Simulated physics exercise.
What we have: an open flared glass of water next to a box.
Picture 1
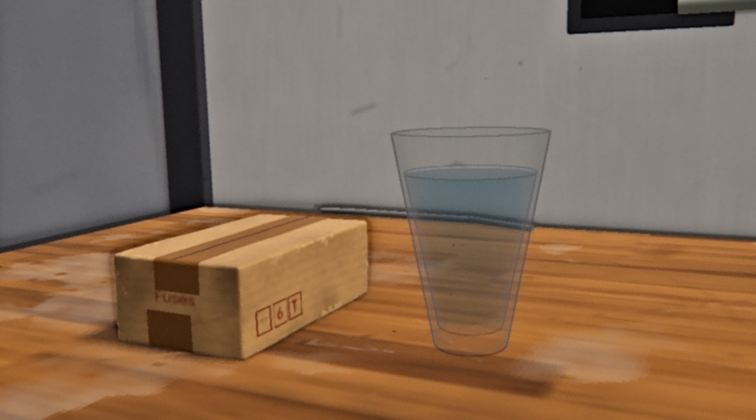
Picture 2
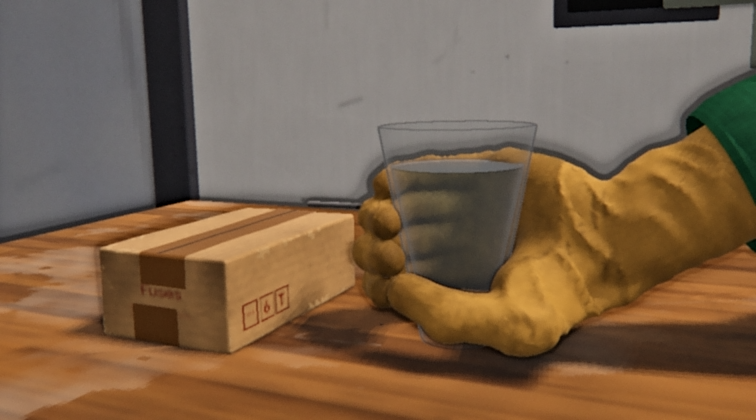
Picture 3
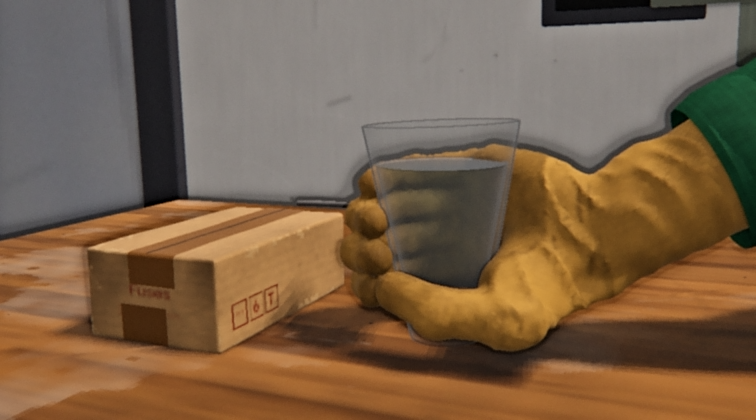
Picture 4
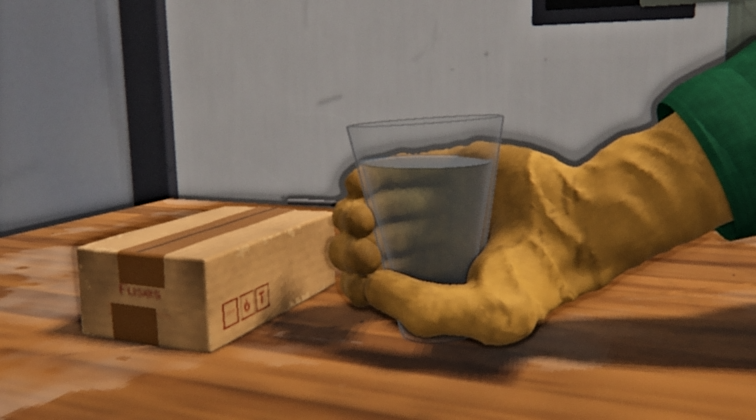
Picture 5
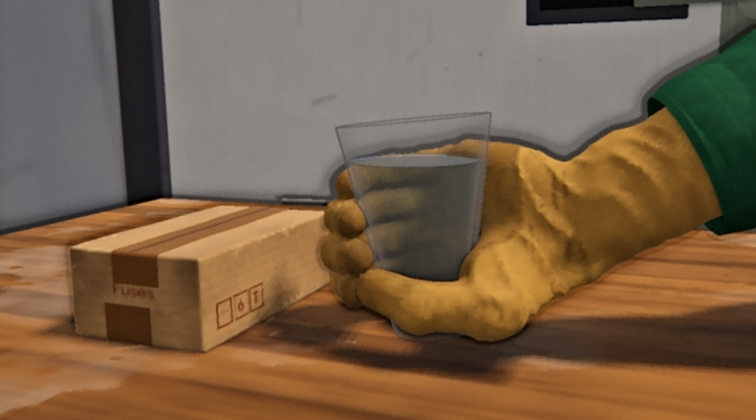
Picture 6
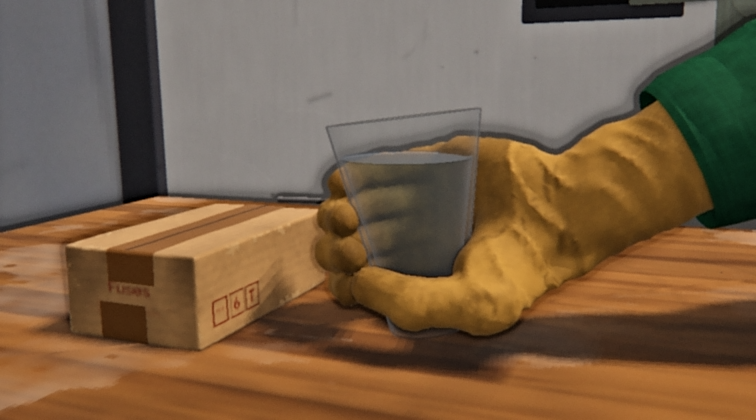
On a wooden tabletop, a yellow-gloved hand grasping a glass of water beside a cardboard box and tilting it slightly left.
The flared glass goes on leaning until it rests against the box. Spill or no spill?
It slops over.
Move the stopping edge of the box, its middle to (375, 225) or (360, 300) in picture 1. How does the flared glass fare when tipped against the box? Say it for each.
As listed: Holds, loses some.
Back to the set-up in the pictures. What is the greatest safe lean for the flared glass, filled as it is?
Roughly 35°.
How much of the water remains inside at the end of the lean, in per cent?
About 75 per cent.
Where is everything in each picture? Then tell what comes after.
It stands upright; flared glass (470, 229) about three quarters full, in the first picture.
A hand takes hold; flared glass about three quarters full, surface at (457, 167); box (239, 269), in the second picture.
Tipping on its foot; flared glass (443, 221) about three quarters full, in the third picture.
The top moves towards the box; flared glass about three quarters full, surface at (427, 162); box (219, 267), in the fourth picture.
On the way over; flared glass (421, 217) about three quarters full, in the fifth picture.
It is leaning; flared glass about three quarters full, surface at (408, 159); box (209, 265), in the sixth picture.
Shortly, the flared glass leans by about 25°; none is lost.
Then, the flared glass leans by about 40°; it has lost some; nearly all of the water is inside.
At the finish, the flared glass leans by about 45°, against the box; it has lost some; about three quarters of the water is inside.
